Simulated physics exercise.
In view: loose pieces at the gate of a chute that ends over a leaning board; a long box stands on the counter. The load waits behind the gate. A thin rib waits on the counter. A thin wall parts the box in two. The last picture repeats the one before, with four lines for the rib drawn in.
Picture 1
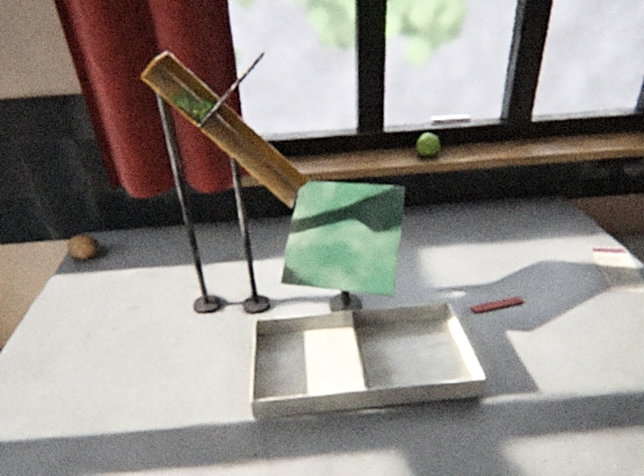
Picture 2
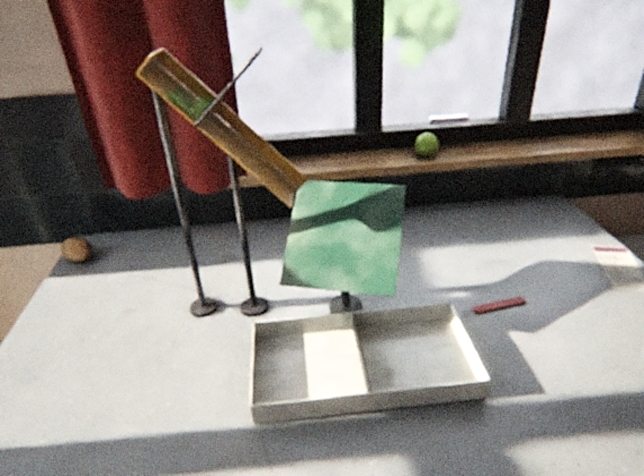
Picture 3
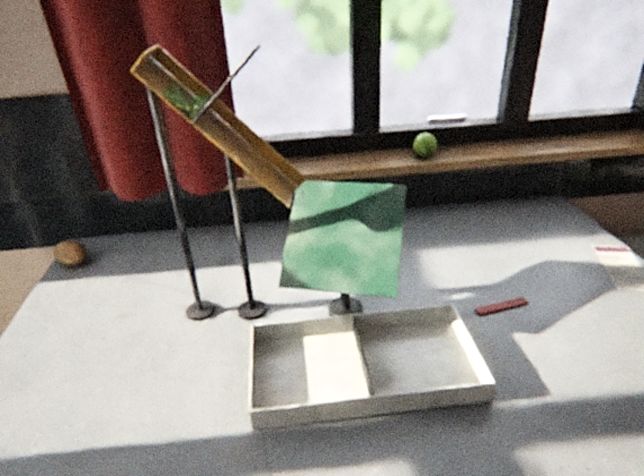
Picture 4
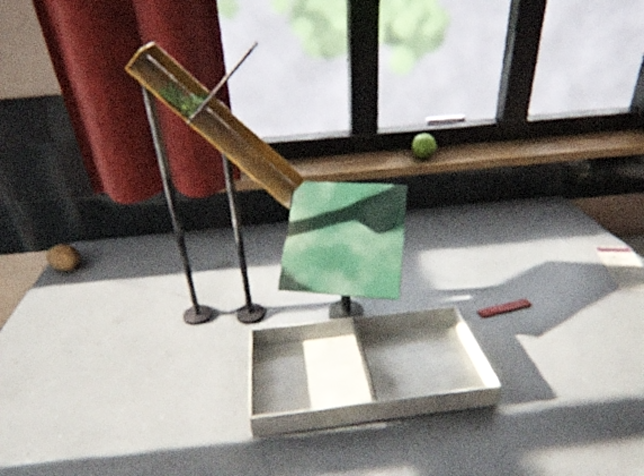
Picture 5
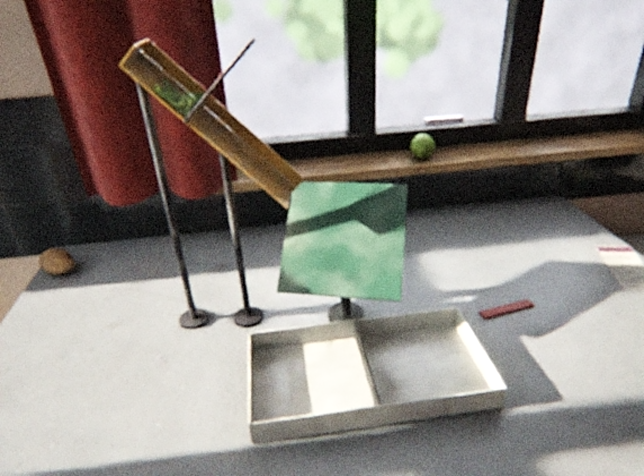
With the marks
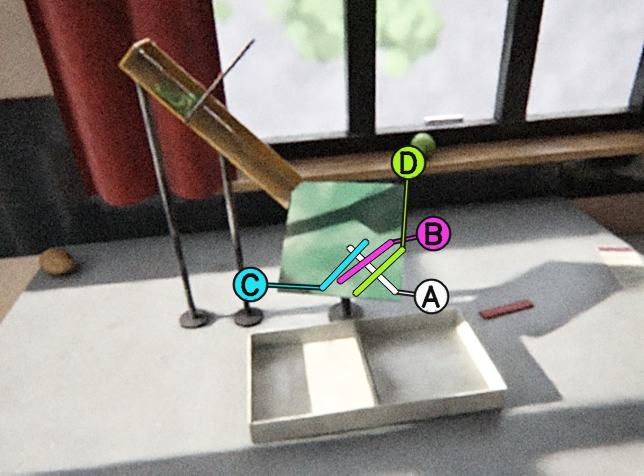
At first, green pieces sit behind a thin gate in a sloping wooden chute, above a tilted green board and a long divided box on a pale counter. The view then drifts gradually, shifting the whole scene slightly, while the pieces, gate, board and box stay still relative to one another.
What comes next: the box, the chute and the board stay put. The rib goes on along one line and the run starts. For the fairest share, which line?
A works best here.
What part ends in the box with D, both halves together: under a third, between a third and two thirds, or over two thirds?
Over two thirds.
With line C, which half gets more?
Left.
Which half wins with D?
The left half.
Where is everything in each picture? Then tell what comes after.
Load behind the gate at (198, 106), dried peas; lip of the chute at (294, 200), sloping fairly steeply, in the first picture.
Middle of the board at (344, 234), tilted fairly steeply; middle of its low edge at (335, 290); of its high edge at (351, 183), in the second picture.
Front corners of the box at (250, 411) and (494, 382); front end of its middle wall at (374, 396), in the third picture.
Middle of the load at (187, 101); lip at (291, 201), in the fourth picture.
Middle of the load at (183, 98); lip at (289, 201), in the fifth picture.
On the marked copy, line A from (350, 248) to (395, 291); line B from (390, 242) to (340, 280); line C from (365, 242) to (322, 287); line D from (402, 249) to (356, 293).
If A is chosen, of what is caught, about half in the left half, about half in the right.
If B is chosen, of what is caught, nearly all in the left half, a stray few in the right.
If C is chosen, of what is caught, most in the left half, a small part in the right.
If D is chosen, of what is caught, nearly all in the left half, a stray few in the right.
